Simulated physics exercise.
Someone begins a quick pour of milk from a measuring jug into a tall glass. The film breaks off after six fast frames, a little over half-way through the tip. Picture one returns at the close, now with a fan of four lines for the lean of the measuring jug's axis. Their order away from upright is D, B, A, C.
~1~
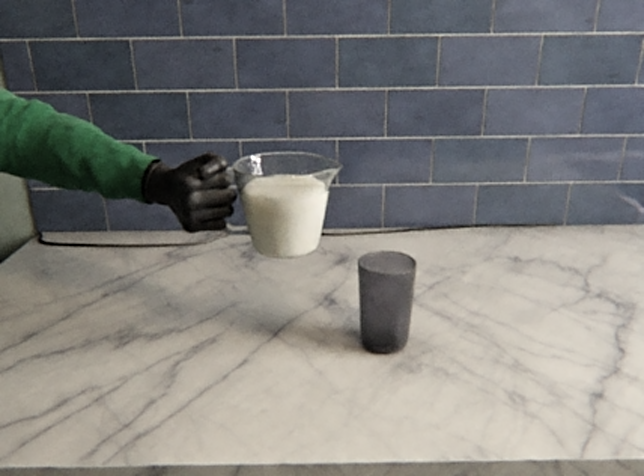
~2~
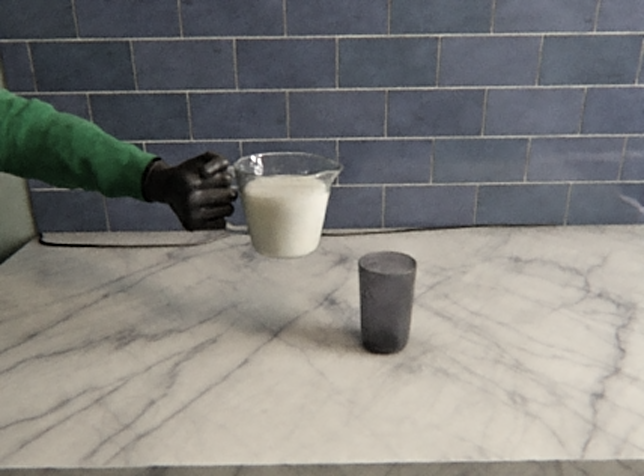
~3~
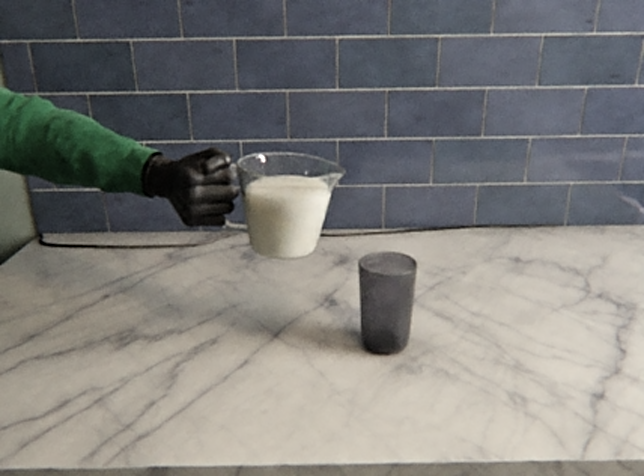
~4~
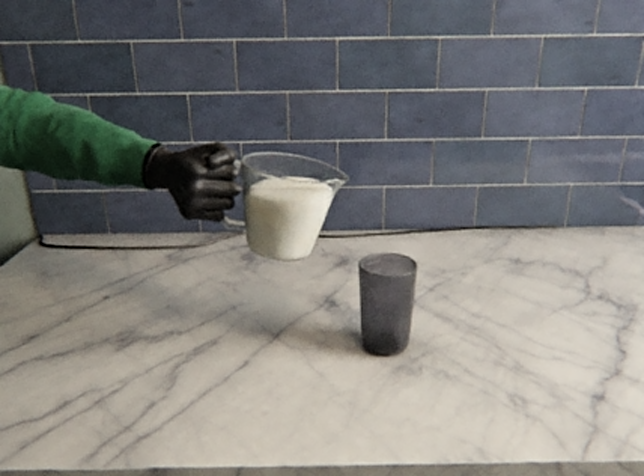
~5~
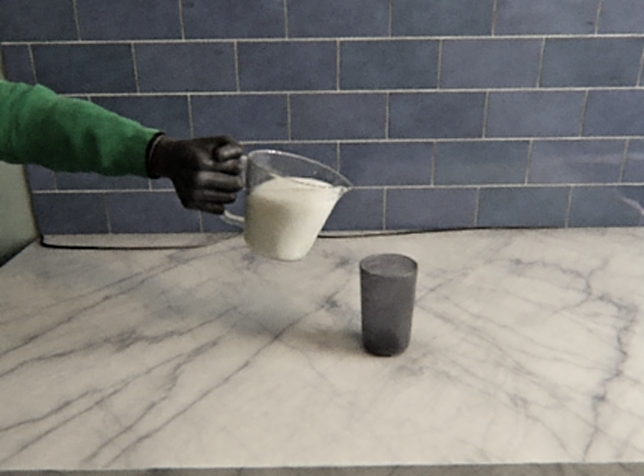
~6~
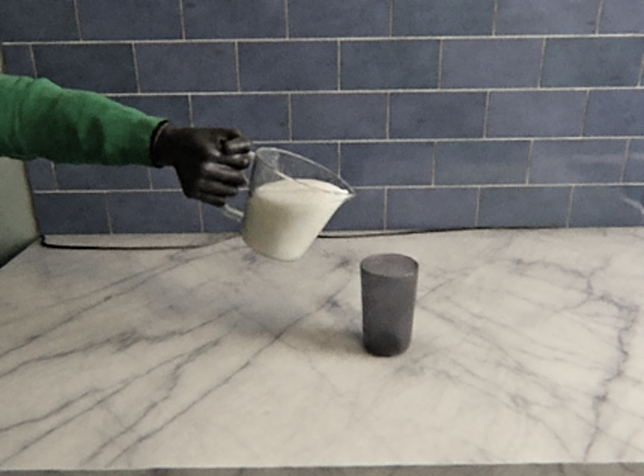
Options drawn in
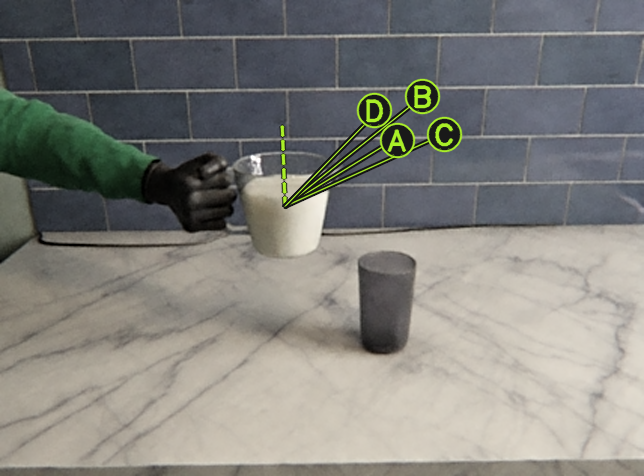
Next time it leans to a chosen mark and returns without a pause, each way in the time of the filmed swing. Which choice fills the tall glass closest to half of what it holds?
Line B does it best.
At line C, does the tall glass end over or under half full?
Over.
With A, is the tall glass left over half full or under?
Over.
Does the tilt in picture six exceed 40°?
No, it does not.
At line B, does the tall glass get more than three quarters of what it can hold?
No, less.
In lime, A at (381, 147); B at (409, 107); C at (428, 141); D at (364, 125).
Choosing A, the tall glass ends with about 69 % of what it can hold.
Choosing B, the tall glass ends with about 50 % of what it can hold.
Choosing C, the tall glass ends with about 83 % of what it can hold; 5 % of the milk is spilt.
Choosing D, the tall glass ends with about 33 % of what it can hold.
